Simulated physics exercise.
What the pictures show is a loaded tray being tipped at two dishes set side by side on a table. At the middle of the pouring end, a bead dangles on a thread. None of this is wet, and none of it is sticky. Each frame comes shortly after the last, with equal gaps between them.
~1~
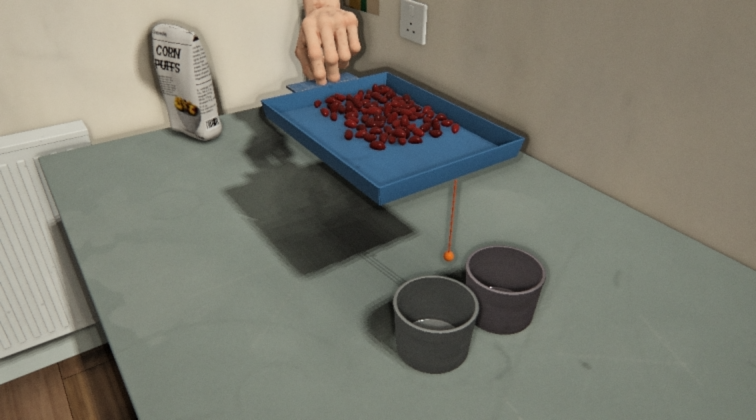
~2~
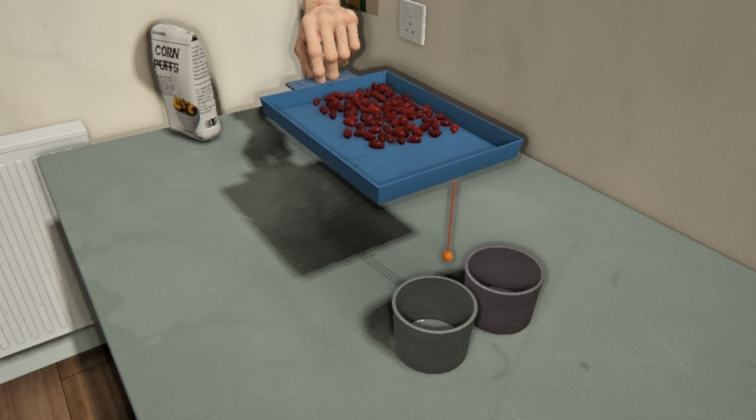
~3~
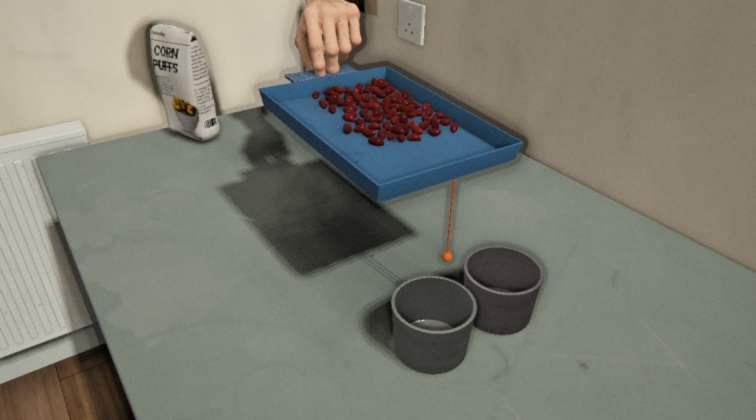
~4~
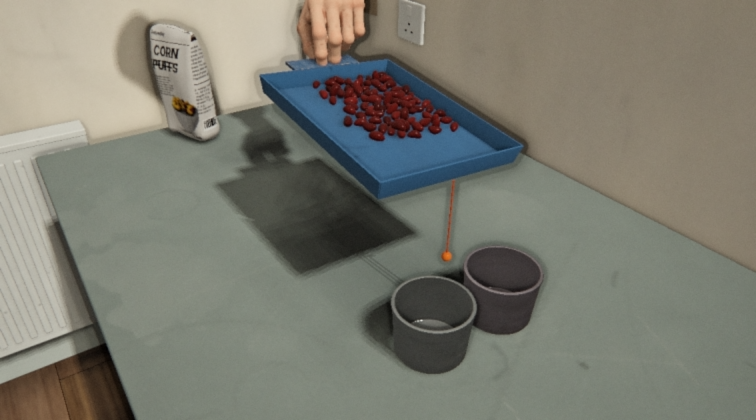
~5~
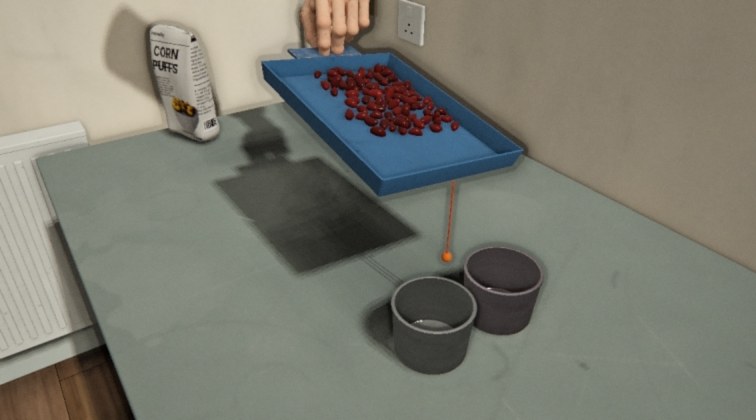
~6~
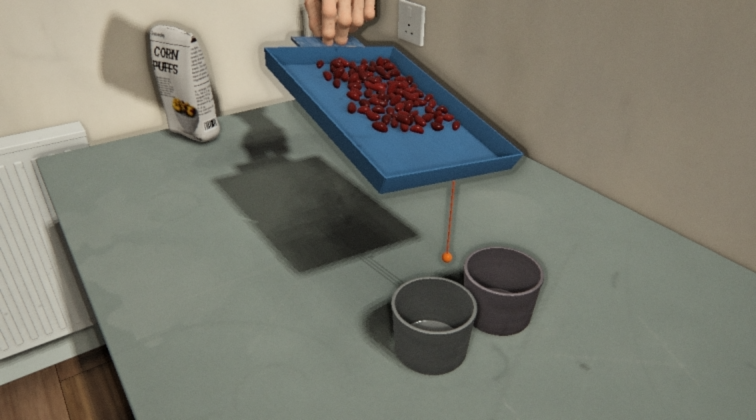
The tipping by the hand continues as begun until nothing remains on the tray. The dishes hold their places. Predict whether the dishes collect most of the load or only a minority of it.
The amount caught is going to be smaller than the amount missed.
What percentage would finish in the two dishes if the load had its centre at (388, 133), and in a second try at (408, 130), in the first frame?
Around 40 percent the first time and around 40 percent the second time.
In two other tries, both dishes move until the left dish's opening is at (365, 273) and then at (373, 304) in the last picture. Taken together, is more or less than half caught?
First try: A minority; second try: A minority.
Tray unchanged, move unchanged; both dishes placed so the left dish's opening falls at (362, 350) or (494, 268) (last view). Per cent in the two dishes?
Roughly 0% on the first try and 40% on the second.
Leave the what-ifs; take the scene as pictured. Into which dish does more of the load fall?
Noted: Right of the pair.
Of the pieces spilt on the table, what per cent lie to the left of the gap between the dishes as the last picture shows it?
Near 20 %.
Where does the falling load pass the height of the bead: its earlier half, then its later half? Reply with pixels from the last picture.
(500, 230), then (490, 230).
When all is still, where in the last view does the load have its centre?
(512, 290).
Shortly afterwards, tray tipped steeply; all but a few on the tray; only a few in the air.
Next, tray tipped past a quarter turn; all but a few on the tray; only a few in the right dish; only a few outside both; only a few in the air.
Some moments later, tray tipped past a quarter turn; near a quarter in the right dish; the bulk outside both.
In the end, tray tipped past a quarter turn; none at all in the left dish; near a quarter in the right dish; the bulk outside both.
